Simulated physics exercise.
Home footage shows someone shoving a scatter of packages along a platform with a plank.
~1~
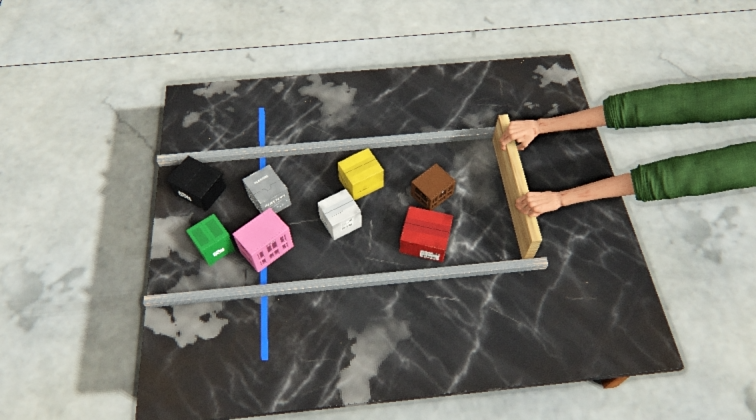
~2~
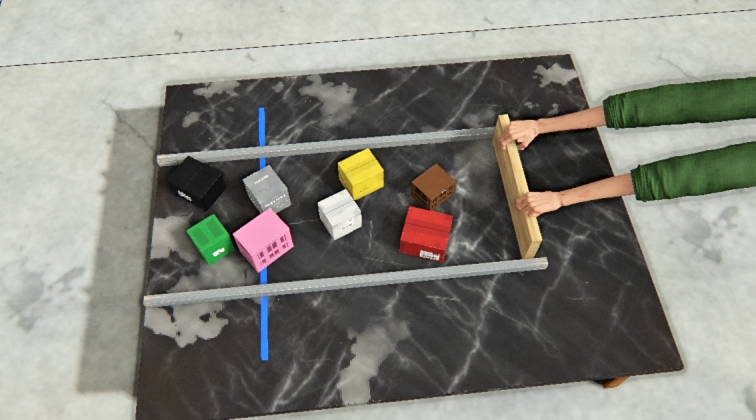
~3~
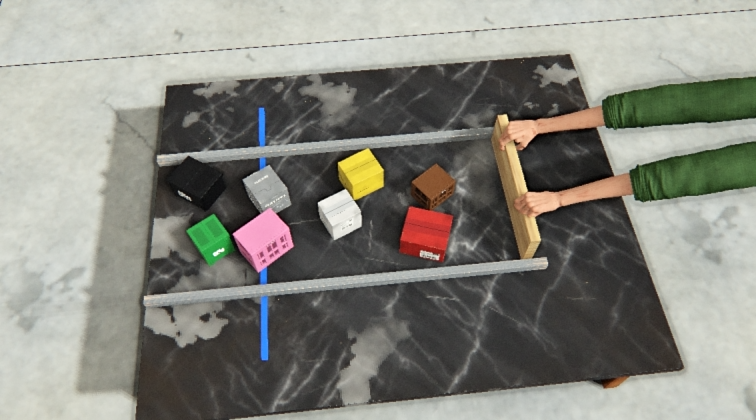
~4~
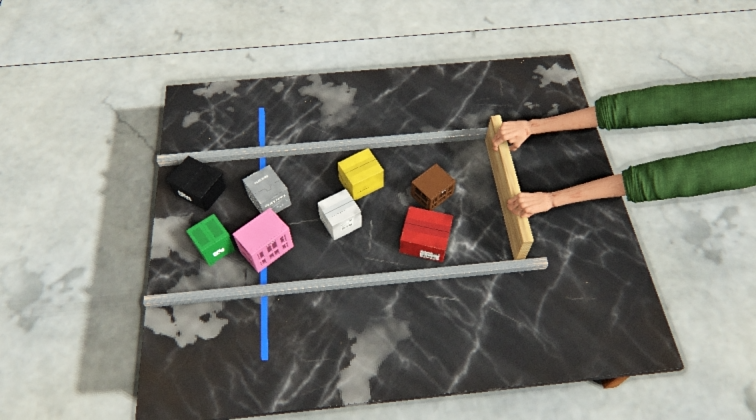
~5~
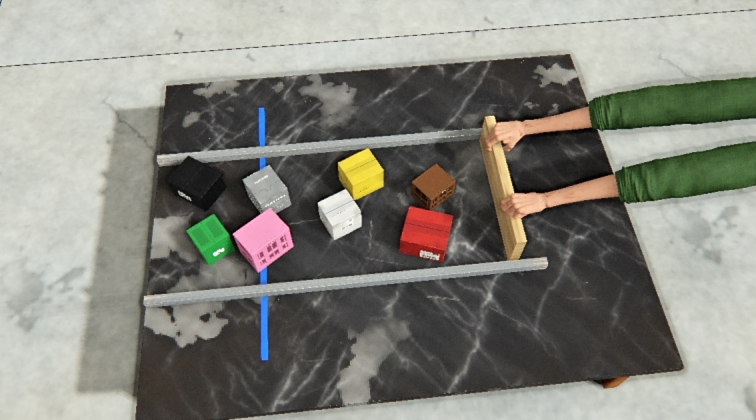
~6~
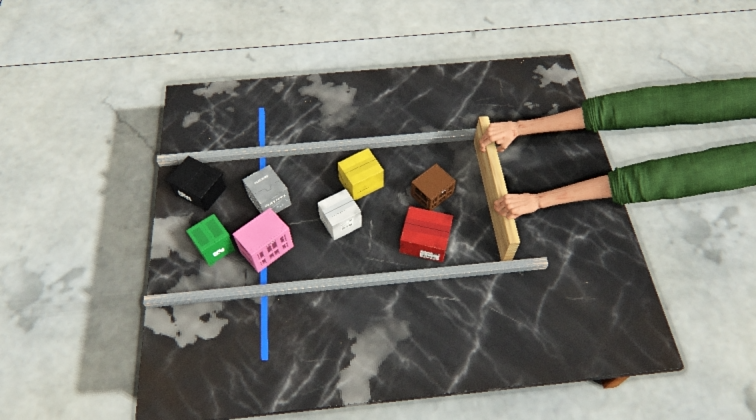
On a dark marbled platform between two rails, eight packages of different colours sit scattered around a blue tape line, motionless, while two green-sleeved arms hold a wooden plank at the right and then slide it slightly left.
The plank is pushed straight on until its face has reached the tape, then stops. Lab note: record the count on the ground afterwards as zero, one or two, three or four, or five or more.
So the tally of ones that come down is nothing, really.
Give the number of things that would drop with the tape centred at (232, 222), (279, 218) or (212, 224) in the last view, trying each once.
The counts: 1, 0 and 3.
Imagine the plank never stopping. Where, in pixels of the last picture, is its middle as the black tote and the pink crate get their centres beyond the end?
The black tote gives roughly (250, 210), the pink crate roughly (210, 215).
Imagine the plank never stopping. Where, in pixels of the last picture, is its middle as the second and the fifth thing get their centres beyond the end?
I'd put it close to (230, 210) and later close to (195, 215).
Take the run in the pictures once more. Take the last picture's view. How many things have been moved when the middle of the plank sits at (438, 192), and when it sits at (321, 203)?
Moved so far: 2, then 6.
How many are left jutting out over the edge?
It's 1.
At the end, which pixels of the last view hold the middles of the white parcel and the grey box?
Look around (216, 226) for the first and around (210, 191) for the second.
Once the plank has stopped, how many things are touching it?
It's 3.
Soon after, none off yet; black tote at rest near (198, 184); green tote at rest near (212, 241); pink crate at rest near (264, 240).
At rest, the number that fall off is zero.
